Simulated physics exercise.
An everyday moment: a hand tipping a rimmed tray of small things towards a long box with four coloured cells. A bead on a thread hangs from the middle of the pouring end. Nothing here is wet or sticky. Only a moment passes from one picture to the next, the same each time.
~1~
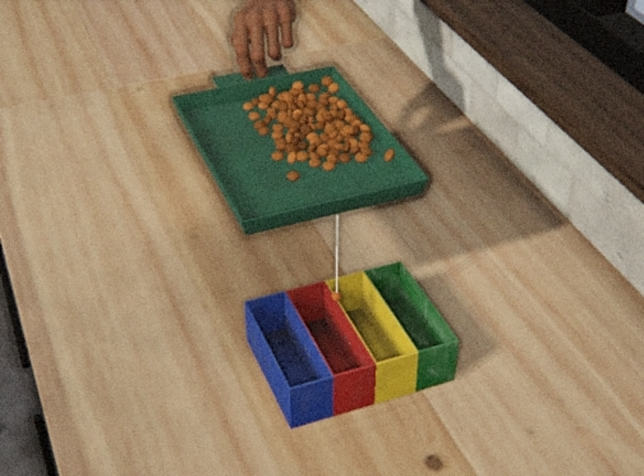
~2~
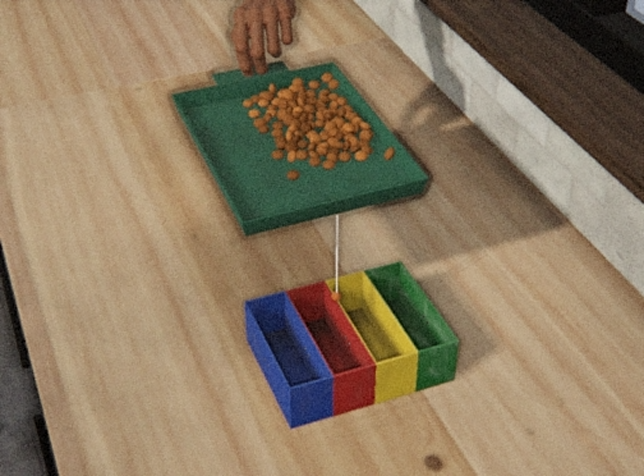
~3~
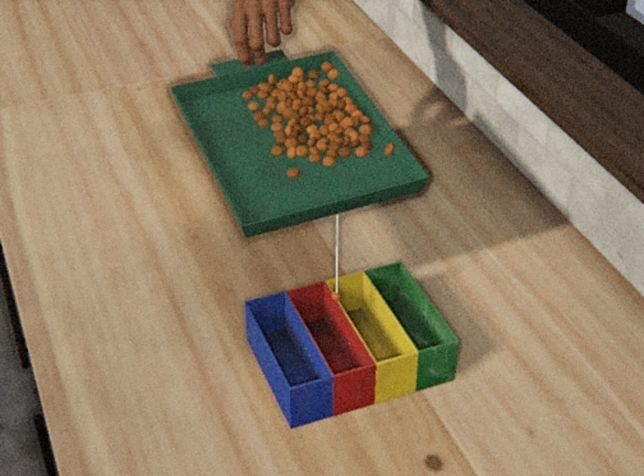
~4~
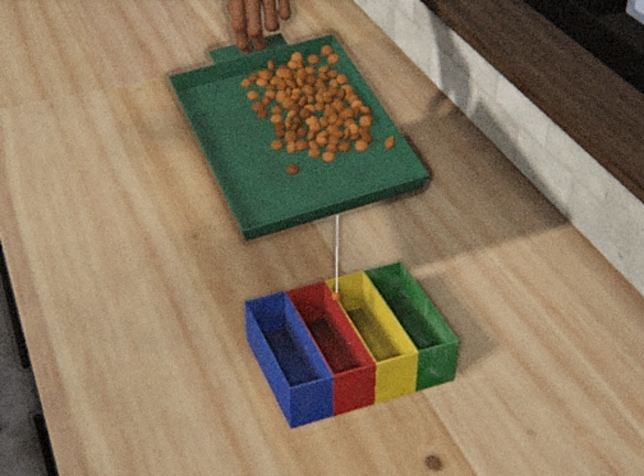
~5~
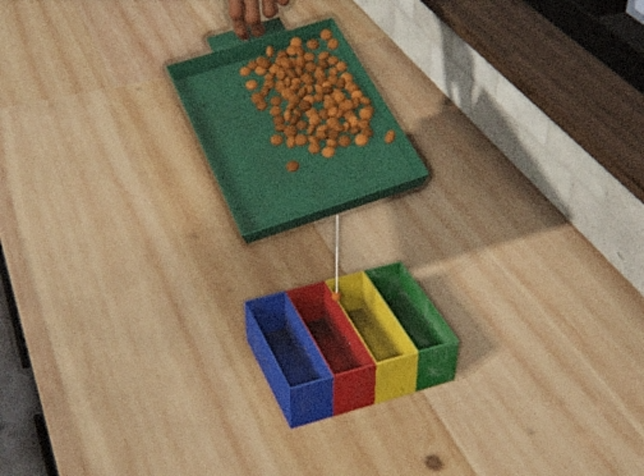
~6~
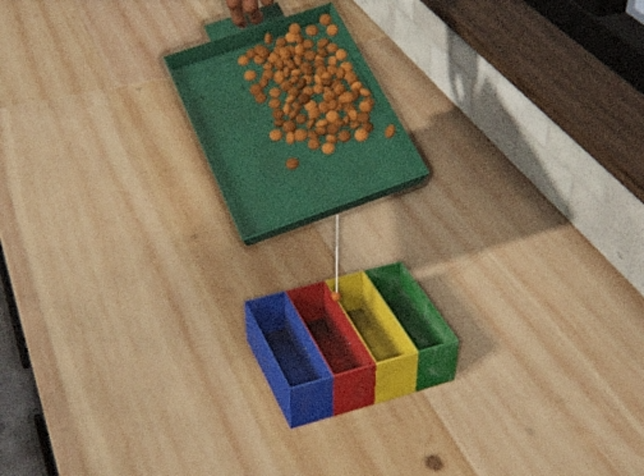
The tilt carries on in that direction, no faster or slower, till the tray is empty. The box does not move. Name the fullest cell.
Most goes to the blue cell.
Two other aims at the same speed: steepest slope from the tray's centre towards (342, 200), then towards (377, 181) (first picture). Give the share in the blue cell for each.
Near 0 % and 0 %.
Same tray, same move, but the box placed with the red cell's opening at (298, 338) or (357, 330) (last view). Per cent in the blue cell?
In turn 50 and 20 in a hundred.
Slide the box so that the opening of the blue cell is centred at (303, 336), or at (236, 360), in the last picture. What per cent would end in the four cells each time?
First some 20, then 100 per cent.
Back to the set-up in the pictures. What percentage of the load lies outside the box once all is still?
About 50 per cent.
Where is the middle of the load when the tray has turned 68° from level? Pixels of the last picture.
Around (274, 230).
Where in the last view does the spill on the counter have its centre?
Around (214, 433).
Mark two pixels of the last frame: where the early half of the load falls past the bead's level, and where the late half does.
Early half (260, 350), late half (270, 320).
Soon, tray tipped steeply; most on the tray; about a quarter falling or outside the box.
A while on, tray tipped past a quarter turn; a small part on the tray; about a third in the blue cell; a stray few in the red cell; about half falling or outside the box.
Towards the end, tray tipped past a quarter turn; about half in the blue cell; a small part in the red cell; about half falling or outside the box.
Finally, tray tipped past a quarter turn; about half in the blue cell; a small part in the red cell; none in the yellow cell; none in the green cell; about half outside the box.
